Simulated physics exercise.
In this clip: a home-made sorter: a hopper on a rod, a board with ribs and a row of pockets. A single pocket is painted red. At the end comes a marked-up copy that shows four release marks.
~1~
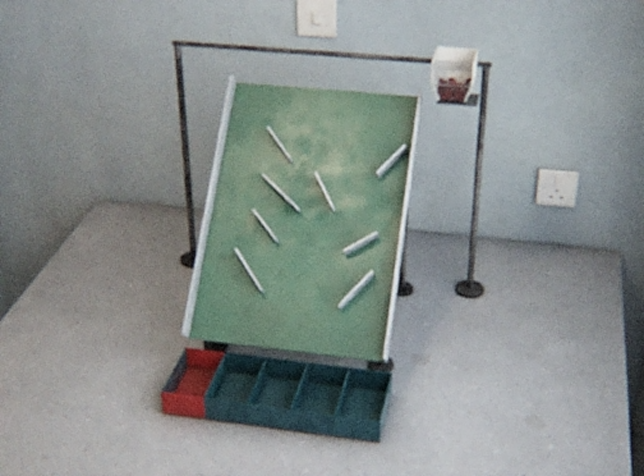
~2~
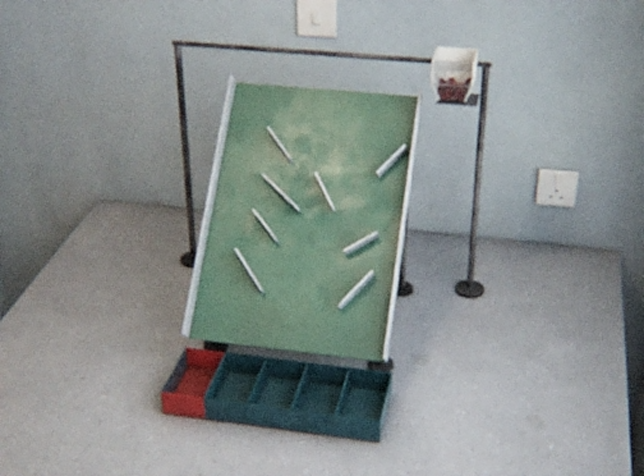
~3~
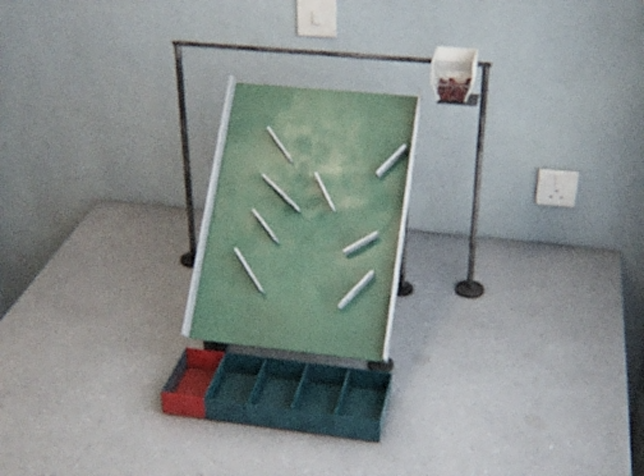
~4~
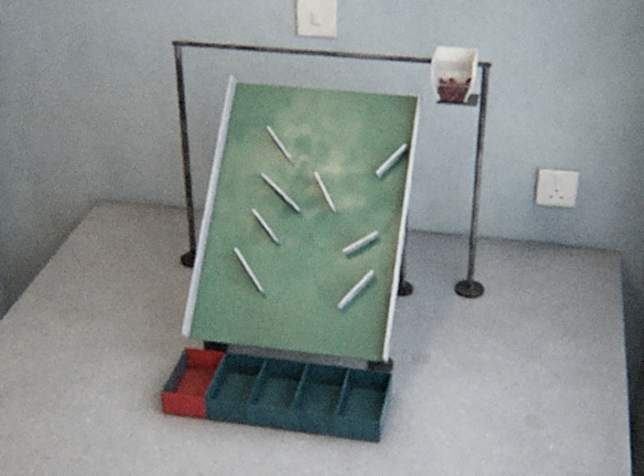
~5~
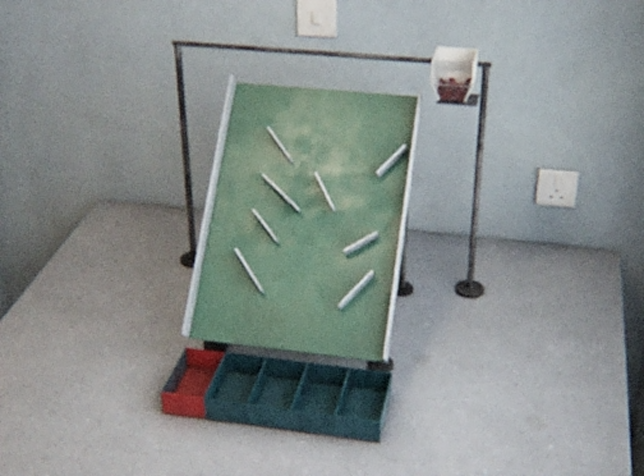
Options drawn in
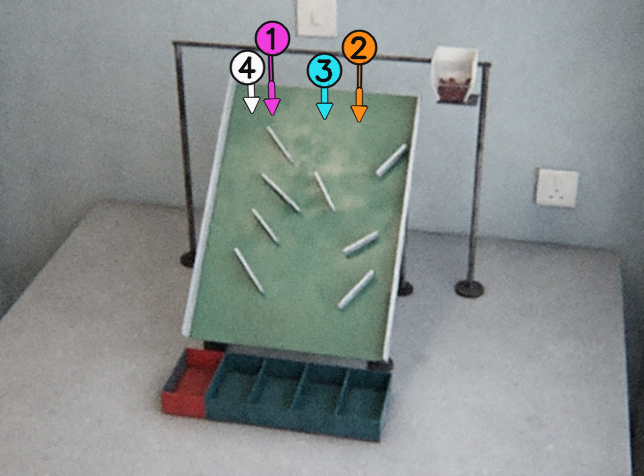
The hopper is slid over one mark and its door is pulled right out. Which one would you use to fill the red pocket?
The answer is mark 4.
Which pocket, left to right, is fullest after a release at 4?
The first.
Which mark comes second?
That is mark 1.
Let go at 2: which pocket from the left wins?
It is the third one.
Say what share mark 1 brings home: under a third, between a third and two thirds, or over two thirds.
Between a third and two thirds.
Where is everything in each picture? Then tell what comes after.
In the first frame, hopper (452, 91), kidney beans, door shut.
In the second frame, ribs (268, 127) to (290, 158), (377, 173) to (405, 145), (262, 174) to (298, 208).
In the third frame, ribs (316, 172) to (333, 207), (253, 209) to (276, 239), (344, 251) to (377, 232).
In the fourth frame, ribs (235, 248) to (261, 289), (338, 306) to (372, 271).
In the fifth frame, red pocket (183, 404), number 1 of 5 from the left.
On the marked copy, mark 1 meets the board at (272, 109); mark 2 meets the board at (359, 116); mark 3 meets the board at (324, 113); mark 4 meets the board at (252, 107).
Choosing 1, roughly a third in the red pocket, roughly half in other pockets, just a few held on the board, just a few outside the box.
Choosing 2, not one piece in the red pocket, the larger part in other pockets, about a tenth held on the board.
Choosing 3, not one piece in the red pocket, the larger part in other pockets, about a tenth held on the board.
Choosing 4, roughly two thirds in the red pocket, roughly a quarter in other pockets, about a tenth outside the box.
